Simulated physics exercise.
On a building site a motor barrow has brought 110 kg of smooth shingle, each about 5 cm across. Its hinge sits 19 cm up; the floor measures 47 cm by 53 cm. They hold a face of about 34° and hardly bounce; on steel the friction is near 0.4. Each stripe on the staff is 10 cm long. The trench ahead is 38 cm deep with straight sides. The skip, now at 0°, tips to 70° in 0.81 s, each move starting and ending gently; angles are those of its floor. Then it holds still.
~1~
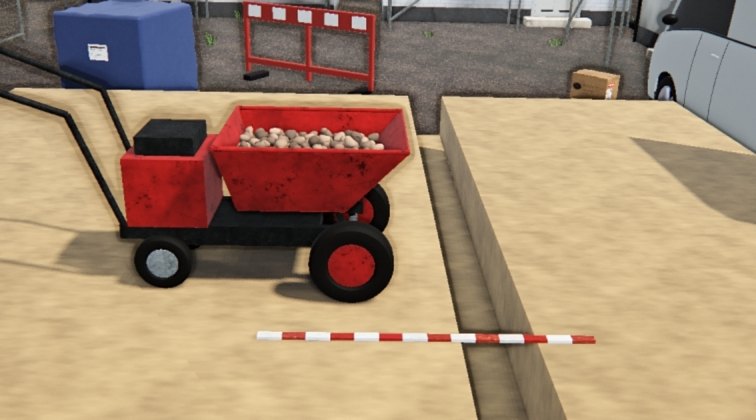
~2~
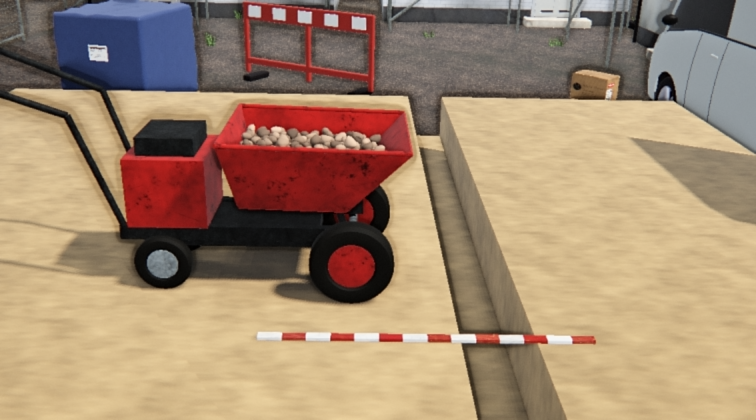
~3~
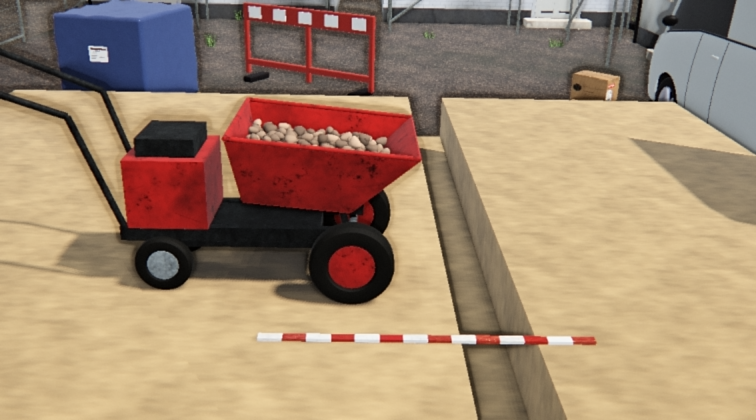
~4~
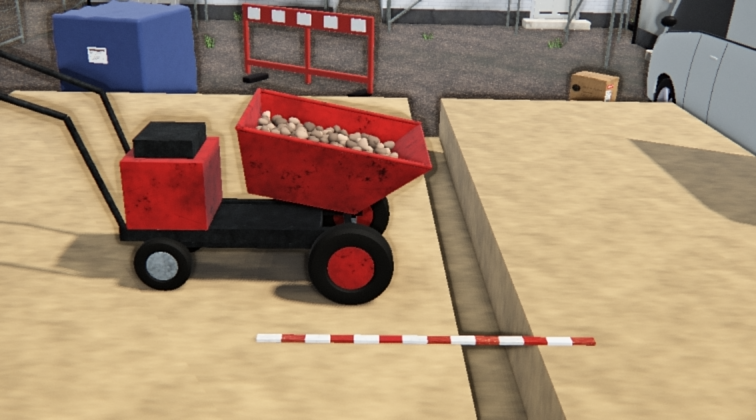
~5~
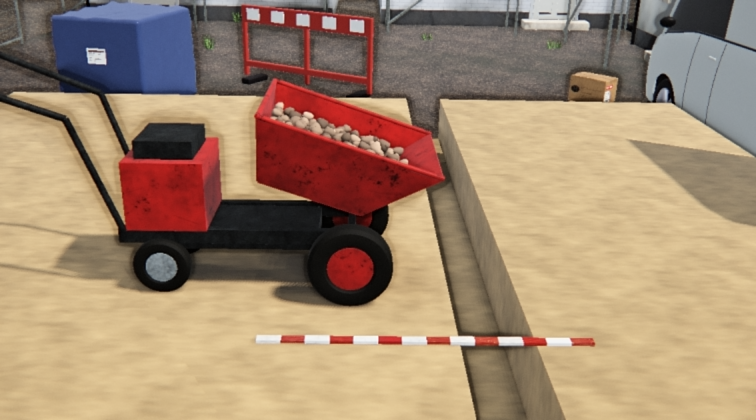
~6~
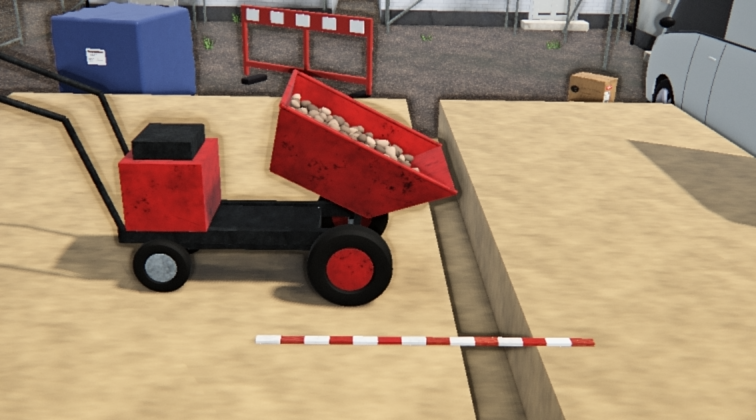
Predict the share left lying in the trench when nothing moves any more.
Close to 51 in a hundred.
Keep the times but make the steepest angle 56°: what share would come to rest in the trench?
In that case some 55 per cent.
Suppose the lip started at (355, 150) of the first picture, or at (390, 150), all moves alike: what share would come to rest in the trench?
First some 100, then 80 per cent.
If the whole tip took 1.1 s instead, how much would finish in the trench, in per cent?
It would be near 55 per cent.
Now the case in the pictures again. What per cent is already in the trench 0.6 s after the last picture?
Some 20 per cent.
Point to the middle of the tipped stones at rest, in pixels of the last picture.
Near (501, 319).
Then, 0.3 s after the last picture the floor is at 59°, 100 % in the skip; the foremost stones are at (458, 217).
Then, 0.6 s after the last picture the floor is at 70°, 65 % in the skip, 19 % in the trench, 16 % past the trench; the foremost stones are at (547, 277).
Then, 0.9 s after the last picture the floor is at 70°, 14 % in the skip, 38 % in the trench, 47 % past the trench; the foremost stones are at (701, 294).
Then, 2.9 s after the last picture the floor is at 70°, 0 % in the skip, 51 % in the trench, 49 % past the trench; the foremost stones are past the picture's edge.
